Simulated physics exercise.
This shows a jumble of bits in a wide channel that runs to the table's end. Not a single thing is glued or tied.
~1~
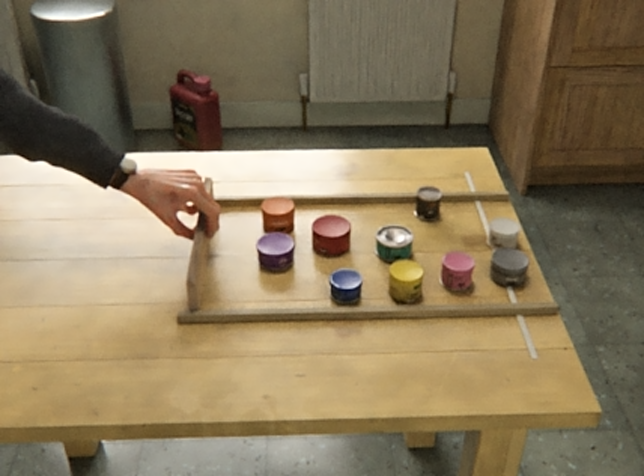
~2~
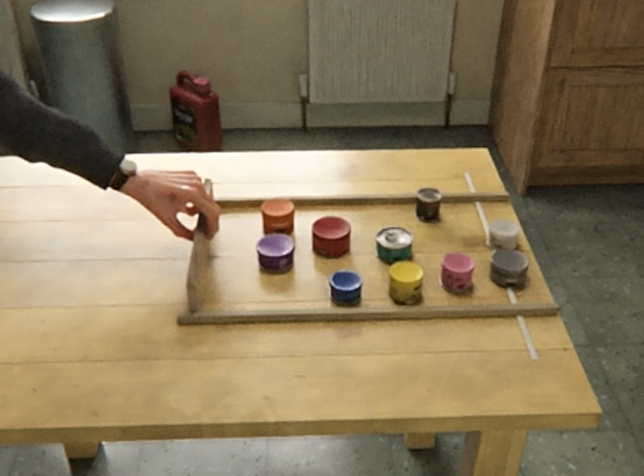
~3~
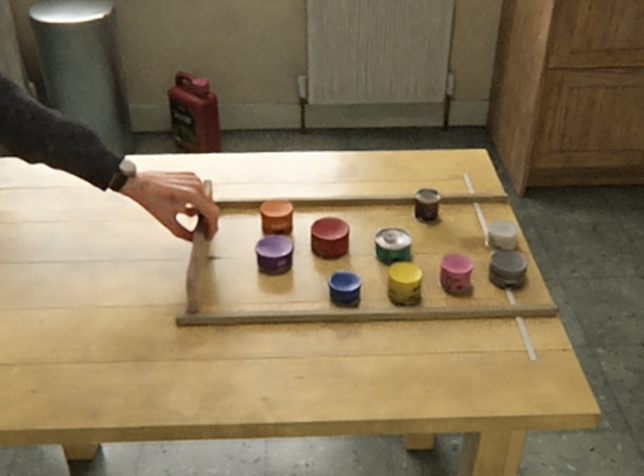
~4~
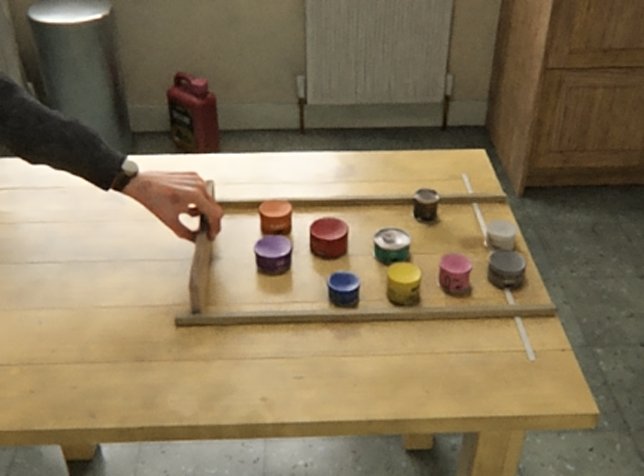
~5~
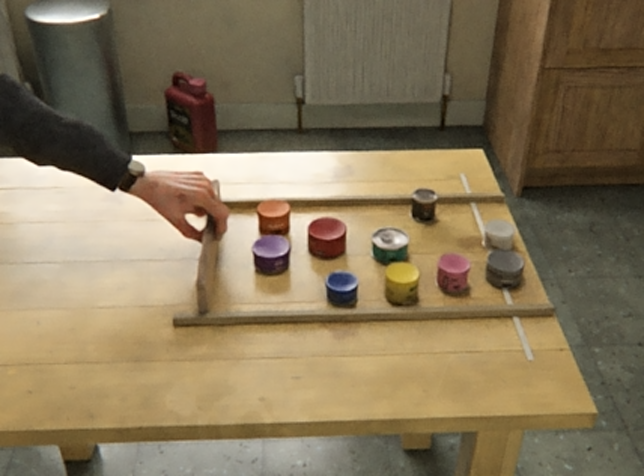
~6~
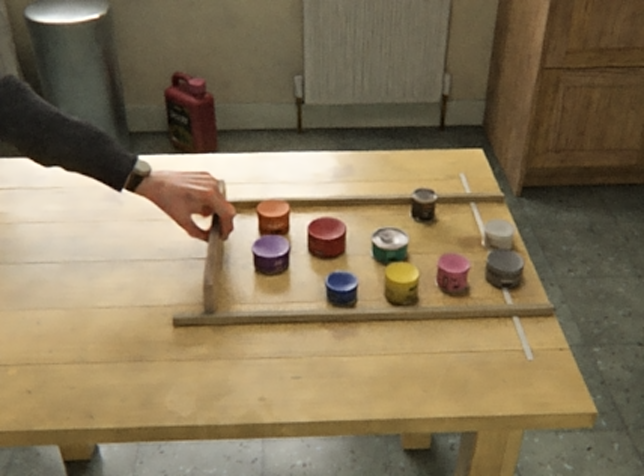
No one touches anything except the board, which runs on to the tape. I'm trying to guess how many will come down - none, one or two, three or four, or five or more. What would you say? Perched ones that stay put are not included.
Going by the pictures, five or more pieces get pushed right off.
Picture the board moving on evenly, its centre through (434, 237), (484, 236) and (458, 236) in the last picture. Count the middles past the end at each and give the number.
In order, that gives 0, then 5, then 1.
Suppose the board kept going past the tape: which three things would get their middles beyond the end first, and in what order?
White pot, grey tub, turquoise pot.
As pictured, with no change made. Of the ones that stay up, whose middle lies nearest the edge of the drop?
That would be the pink pot, which ends nearest.
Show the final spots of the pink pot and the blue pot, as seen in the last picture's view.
About (533, 269), and the other about (524, 290).
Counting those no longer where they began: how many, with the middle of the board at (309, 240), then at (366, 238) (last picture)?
At the first spot the count is 3, and at the second it is 6.
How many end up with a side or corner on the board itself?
4 of them.
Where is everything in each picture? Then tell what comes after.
The first frame shows white pot (503, 235); grey tub (509, 268); pink pot (457, 272); board (202, 240); tape (495, 250).
The second frame shows grey tub (509, 268); blue pot (346, 287).
The third frame shows pink pot (456, 274); yellow tub (405, 283).
The fourth frame shows white pot (501, 237); purple tin (273, 254).
The fifth frame shows grey tub (504, 269); board (211, 242).
The sixth frame shows white pot (498, 236); grey tub (504, 269); pink pot (452, 273); board (217, 242); tape (490, 251).
Early on, none off yet; white pot at rest near (498, 236); grey tub at rest near (504, 269); pink pot at rest near (452, 273).
A while later, none off yet; white pot at rest near (498, 236); grey tub at rest near (504, 269); pink pot moving near (457, 273).
Further along, none off yet; white pot travelled about its own width near (517, 232); grey tub travelled a little near (516, 266); pink pot travelled about its own width near (485, 269).
Finally, the number that fall off is five or more; lost, turquoise pot, yellow tub, black pot, grey tub and white pot.
